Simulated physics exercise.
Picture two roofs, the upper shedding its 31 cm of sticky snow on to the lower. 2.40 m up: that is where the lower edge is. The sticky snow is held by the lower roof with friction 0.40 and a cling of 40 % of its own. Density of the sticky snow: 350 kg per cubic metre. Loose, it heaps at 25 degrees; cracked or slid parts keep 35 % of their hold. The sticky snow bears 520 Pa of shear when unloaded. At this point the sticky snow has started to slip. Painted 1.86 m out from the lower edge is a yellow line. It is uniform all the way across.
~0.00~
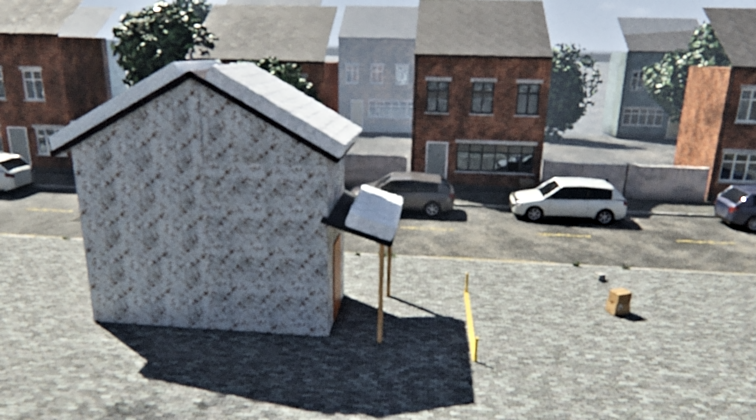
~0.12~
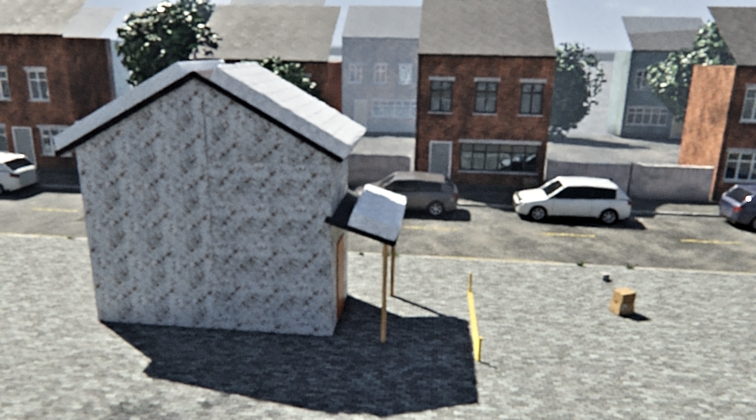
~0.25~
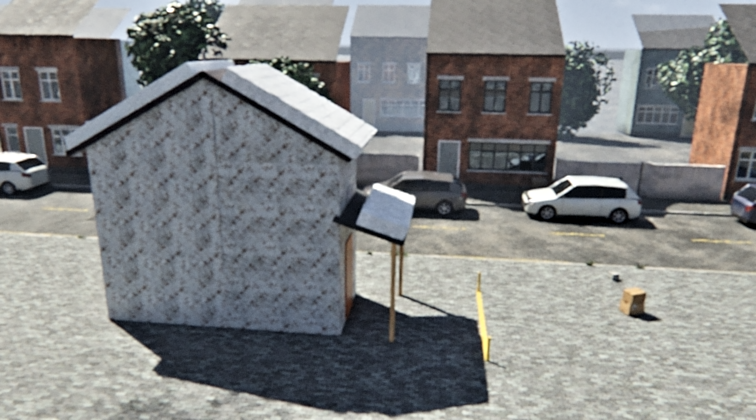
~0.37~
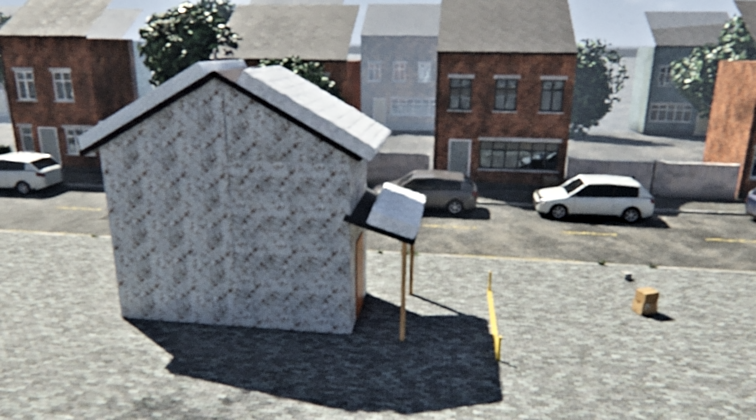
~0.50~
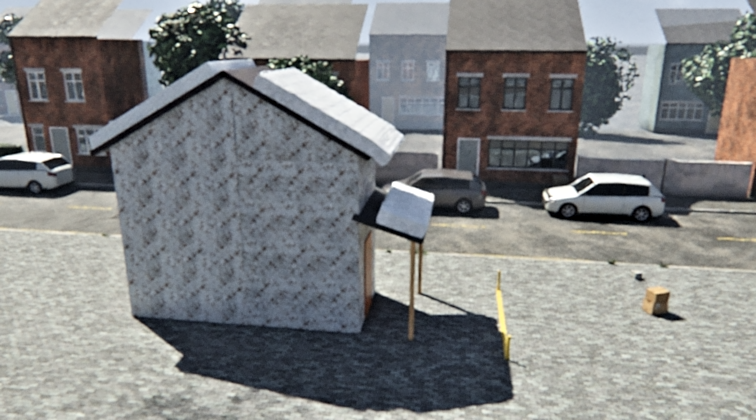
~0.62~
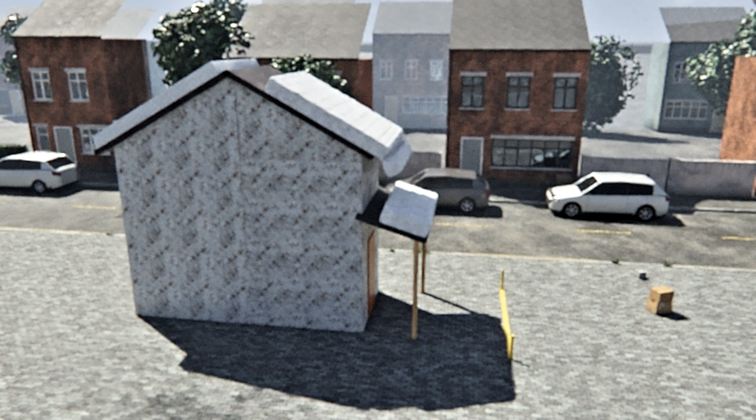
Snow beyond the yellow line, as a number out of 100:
43 %.
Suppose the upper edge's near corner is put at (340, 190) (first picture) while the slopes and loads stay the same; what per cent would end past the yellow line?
50 per cent or so.
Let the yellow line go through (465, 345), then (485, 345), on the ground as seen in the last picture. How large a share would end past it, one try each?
I'd say near 65 percent the first time, near 50 percent the second.
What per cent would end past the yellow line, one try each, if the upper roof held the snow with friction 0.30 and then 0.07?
Respectively near 45 % and near 40 %.
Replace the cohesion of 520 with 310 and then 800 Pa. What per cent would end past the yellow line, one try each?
First try roughly 45 per cent, second try roughly 40 per cent.
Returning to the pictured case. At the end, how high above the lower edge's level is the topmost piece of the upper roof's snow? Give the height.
0.6 m, give or take.
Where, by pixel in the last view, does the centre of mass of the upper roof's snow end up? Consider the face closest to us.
I'd place it around (540, 339).
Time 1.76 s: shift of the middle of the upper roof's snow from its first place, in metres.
It is around 4.8 m from where it started.
After 1.14 s, none is below the lower edge and 0 % is past the line.
After 1.76 s, 54 % is below the lower edge and 1 % is past the line.
After 2.38 s, 81 % is below the lower edge and 43 % is past the line.
After 3.00 s, 81 % is below the lower edge and 43 % is past the line.
After 3.40 s, at the end, 81 % is below the lower edge and 43 % is past the line.
